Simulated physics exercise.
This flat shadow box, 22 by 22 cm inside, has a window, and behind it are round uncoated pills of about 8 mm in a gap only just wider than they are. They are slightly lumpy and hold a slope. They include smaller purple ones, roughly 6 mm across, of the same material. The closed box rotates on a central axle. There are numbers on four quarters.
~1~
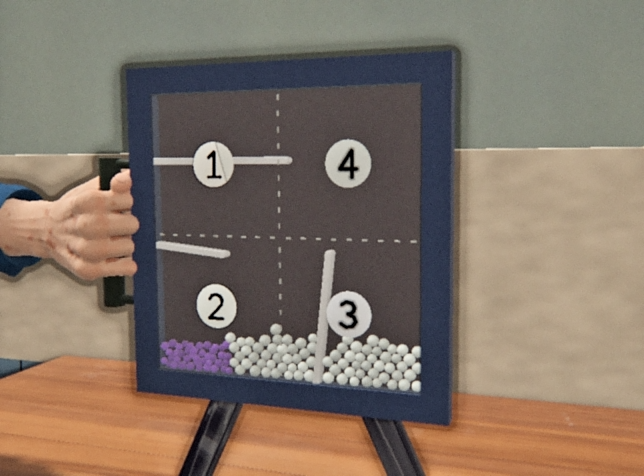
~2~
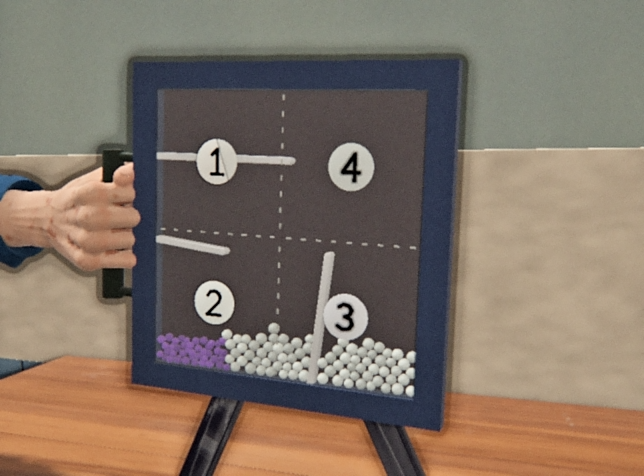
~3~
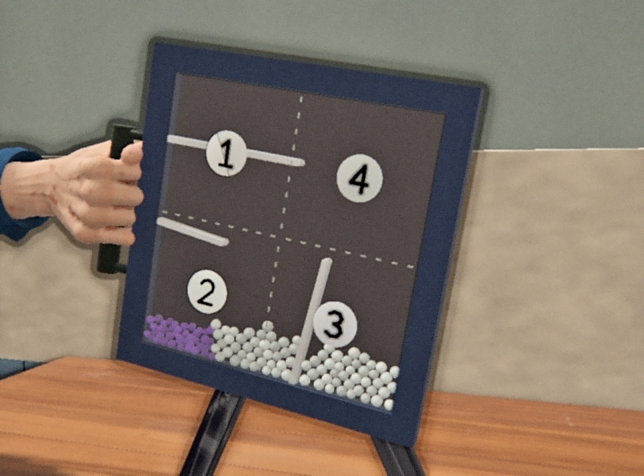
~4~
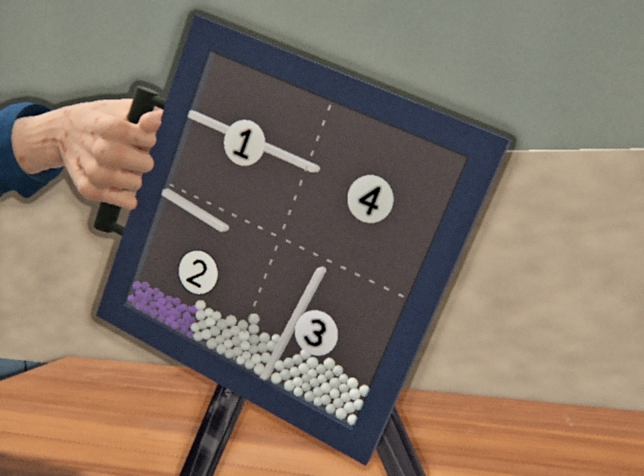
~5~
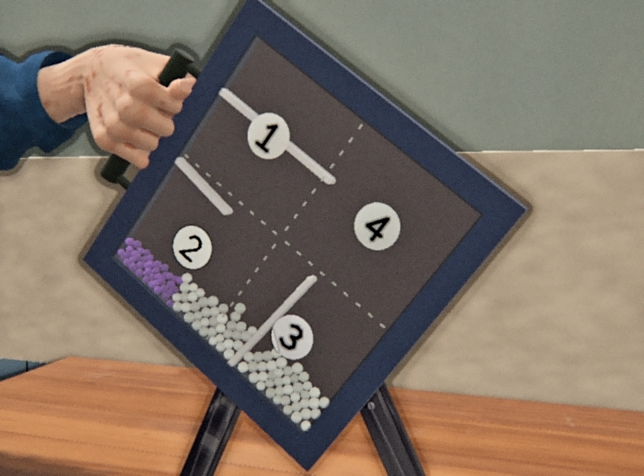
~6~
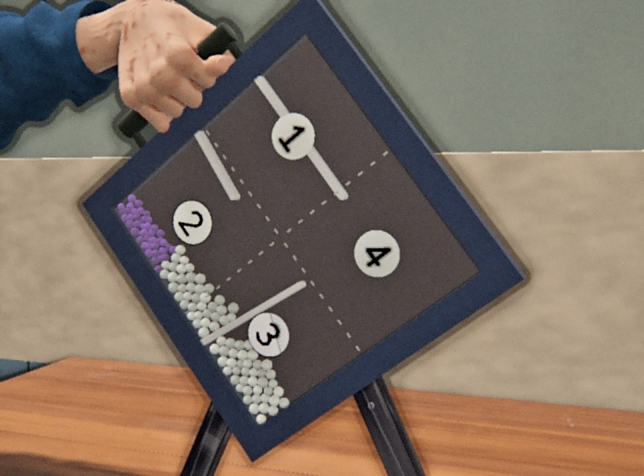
Square blue-framed display box of small white and purple balls rotating clockwise on a stand as a hand turns its handle.
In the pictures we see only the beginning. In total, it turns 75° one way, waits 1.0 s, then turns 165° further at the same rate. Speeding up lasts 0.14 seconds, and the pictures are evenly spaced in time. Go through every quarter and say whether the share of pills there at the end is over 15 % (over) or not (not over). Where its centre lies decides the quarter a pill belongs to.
No. 1 - over, 2 - not over, 3 - not over, 4 - not over.
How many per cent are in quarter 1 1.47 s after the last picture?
About 0 per cent.
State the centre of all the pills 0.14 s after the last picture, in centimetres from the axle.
About 9 cm left and 3 cm below.
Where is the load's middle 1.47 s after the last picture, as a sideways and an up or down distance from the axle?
Left about 5 cm, up about 3 cm.
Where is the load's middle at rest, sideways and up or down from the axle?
Some 1 cm left and 10 cm below.
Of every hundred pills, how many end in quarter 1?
Around 95 in a hundred.
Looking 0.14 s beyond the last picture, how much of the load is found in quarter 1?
Share: Near 0 per cent.
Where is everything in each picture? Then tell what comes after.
The first frame shows level; about 120 pills; pills' middle (278, 359); highest (276, 330); no. 1 (213, 165), no. 2 (217, 306), no. 3 (349, 315), no. 4 (348, 164).
The second frame shows turned 3° clockwise; pills' middle (274, 357); highest (274, 329).
The third frame shows turned 10° clockwise; pills' middle (259, 353); highest (268, 327); wall ends (223, 242), (300, 163), (327, 262).
The fourth frame shows turned 23° clockwise; pills' middle (237, 342); highest (137, 285).
The fifth frame shows turned 38° clockwise; pills' middle (214, 323); highest (130, 242).
The sixth frame shows turned 53° clockwise; pills' middle (196, 300); highest (132, 199); no. 1 (293, 136), no. 2 (192, 222), no. 3 (269, 335), no. 4 (377, 254).
Then, 0.14 s later than the last picture, it stands 75° clockwise; the pills' middle is 9 cm left of and 3 cm below the centre; no. 2, 50 %, no. 3, 50 %.
Then, 1.47 s later than the last picture, it stands 158° clockwise; the pills' middle is 5 cm left of and 3 cm above the centre; no. 2, 25 %, no. 3, 60 %, no. 4, 15 %.
Then, 1.80 s later than the last picture, it has come round 240° clockwise; the pills' middle is 2 cm left of and 9 cm below the centre; no. 1, 90 %, no. 2, 5 %, no. 4, 5 %.
At rest 2.5 s after the last picture, it has come round 240° clockwise; no. 1, 95 %, no. 2, 5 %, no. 3, 0 %, no. 4, 0 %.
